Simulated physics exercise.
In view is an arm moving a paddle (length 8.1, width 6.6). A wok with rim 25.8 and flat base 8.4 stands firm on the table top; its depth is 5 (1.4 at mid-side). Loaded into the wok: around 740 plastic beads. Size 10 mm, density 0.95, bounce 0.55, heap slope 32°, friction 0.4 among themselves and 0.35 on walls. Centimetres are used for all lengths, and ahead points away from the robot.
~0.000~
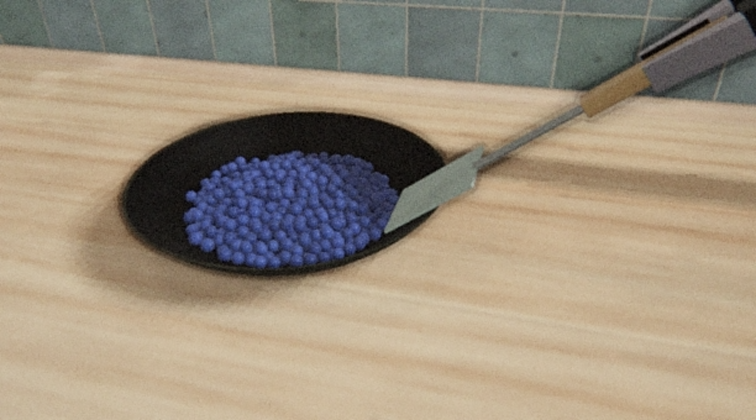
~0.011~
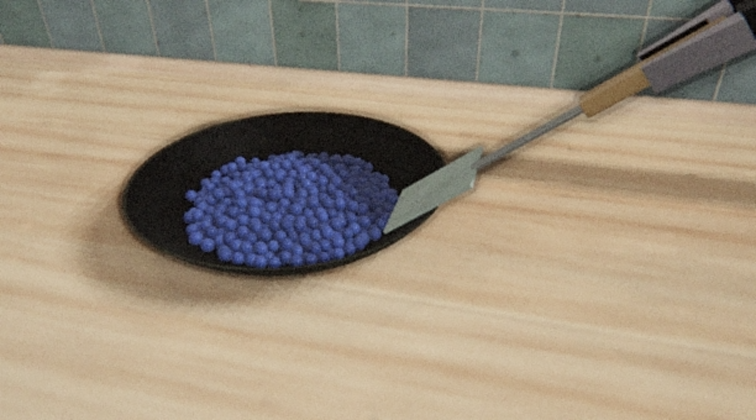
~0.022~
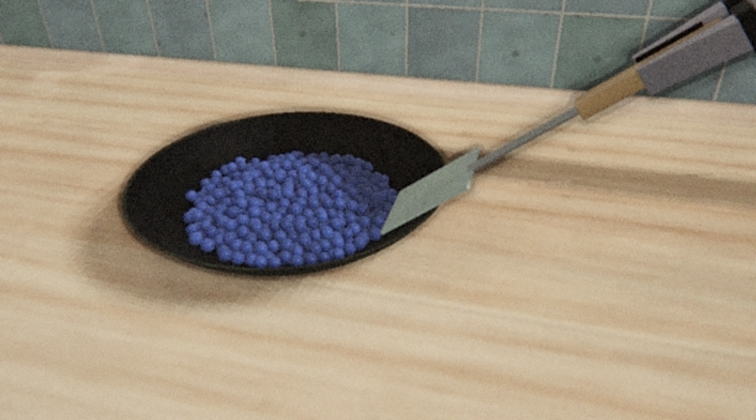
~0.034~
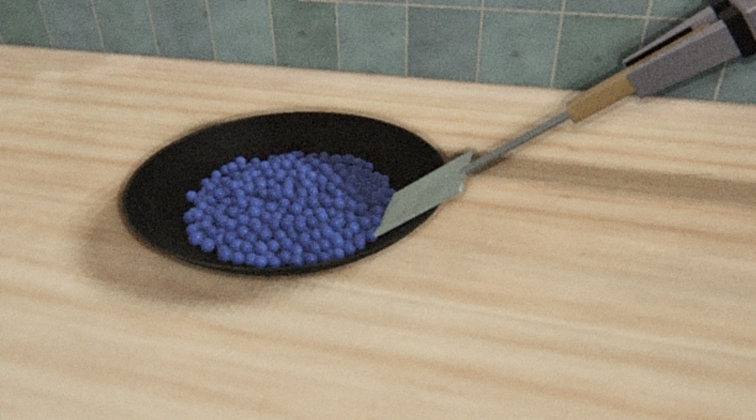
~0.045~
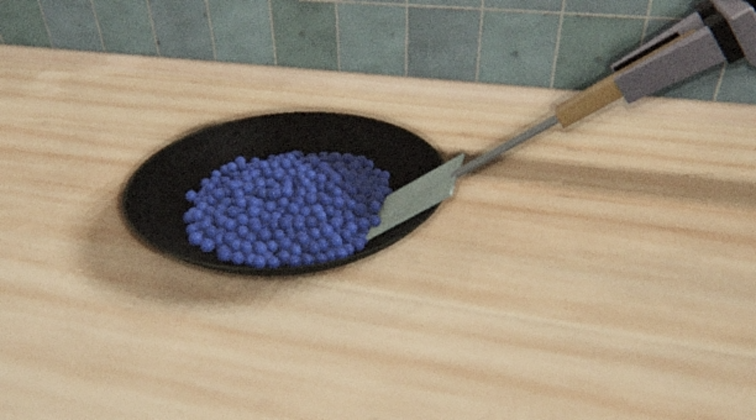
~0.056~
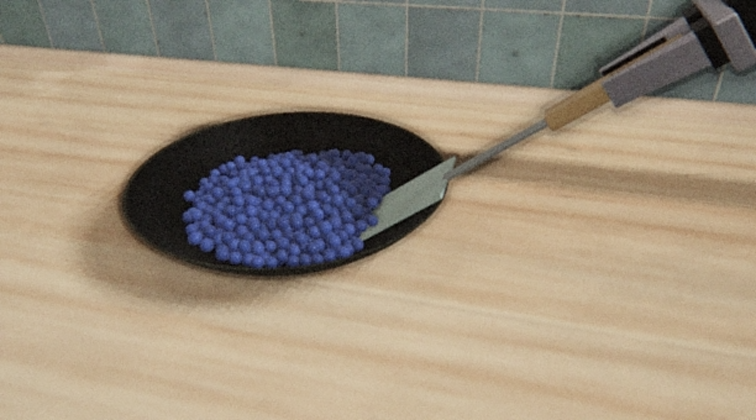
In the video, a robot arm holds a paddle at the right side of a black wok filled with small blue beads on a wooden table top, then slides it slightly leftward into the heap, barely shifting the beads.
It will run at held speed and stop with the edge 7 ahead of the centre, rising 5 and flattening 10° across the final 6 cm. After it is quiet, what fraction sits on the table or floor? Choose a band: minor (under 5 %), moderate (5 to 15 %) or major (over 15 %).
Moderate.
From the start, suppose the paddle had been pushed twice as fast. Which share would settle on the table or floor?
About 25 per cent.
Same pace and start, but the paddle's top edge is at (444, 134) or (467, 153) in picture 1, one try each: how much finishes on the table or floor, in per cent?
Around 10 per cent, then around 10 per cent.
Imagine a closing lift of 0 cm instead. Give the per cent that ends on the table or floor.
5 per cent.
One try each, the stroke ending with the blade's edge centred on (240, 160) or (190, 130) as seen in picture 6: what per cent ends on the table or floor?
Respectively some 0 and 15 percent end on the table or floor.
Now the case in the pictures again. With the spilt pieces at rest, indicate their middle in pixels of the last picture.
(75, 190), roughly.
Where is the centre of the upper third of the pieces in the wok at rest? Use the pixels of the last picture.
Pixel position: Approx. (211, 179).
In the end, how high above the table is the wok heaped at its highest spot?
6.0 cm.
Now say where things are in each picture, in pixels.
The paddle top edge at (478, 165), sloping 38°; upper third of the load around (295, 194), from x 190 to 395, top at y 155; 742 in the wok, in the first frame.
The paddle top edge at (477, 165), sloping 38°; upper third of the load around (295, 194), from x 190 to 395, top at y 155, in the second frame.
The paddle top edge at (474, 167), sloping 38°; upper third of the load around (295, 193), from x 190 to 395, top at y 155, in the third frame.
The paddle top edge at (467, 170), sloping 38°; upper third of the load around (295, 193), from x 190 to 390, top at y 155, in the fourth frame.
The paddle top edge at (458, 173), sloping 38°; upper third of the load around (296, 192), from x 190 to 385, top at y 155, in the fifth frame.
The paddle top edge at (449, 176), sloping 38°; upper third of the load around (295, 191), from x 190 to 385, top at y 155; 742 in the wok, in the sixth frame.
After 0.14 s, sloping 38°, highest piece 5 above the table; 742 in the wok.
After 0.22 s, sloping 34°, highest piece 6 above the table; 742 in the wok.
After 0.47 s, sloping 28°, highest piece 6 above the table; 689 in the wok, 45 on the table or floor, 8 on the blade or in flight.
After 1.52 s, sloping 28°, highest piece 6 above the table; 689 in the wok, 53 on the table or floor.
In the end, 689 in the wok, 53 on the table or floor. That is 7 % on the table or floor.
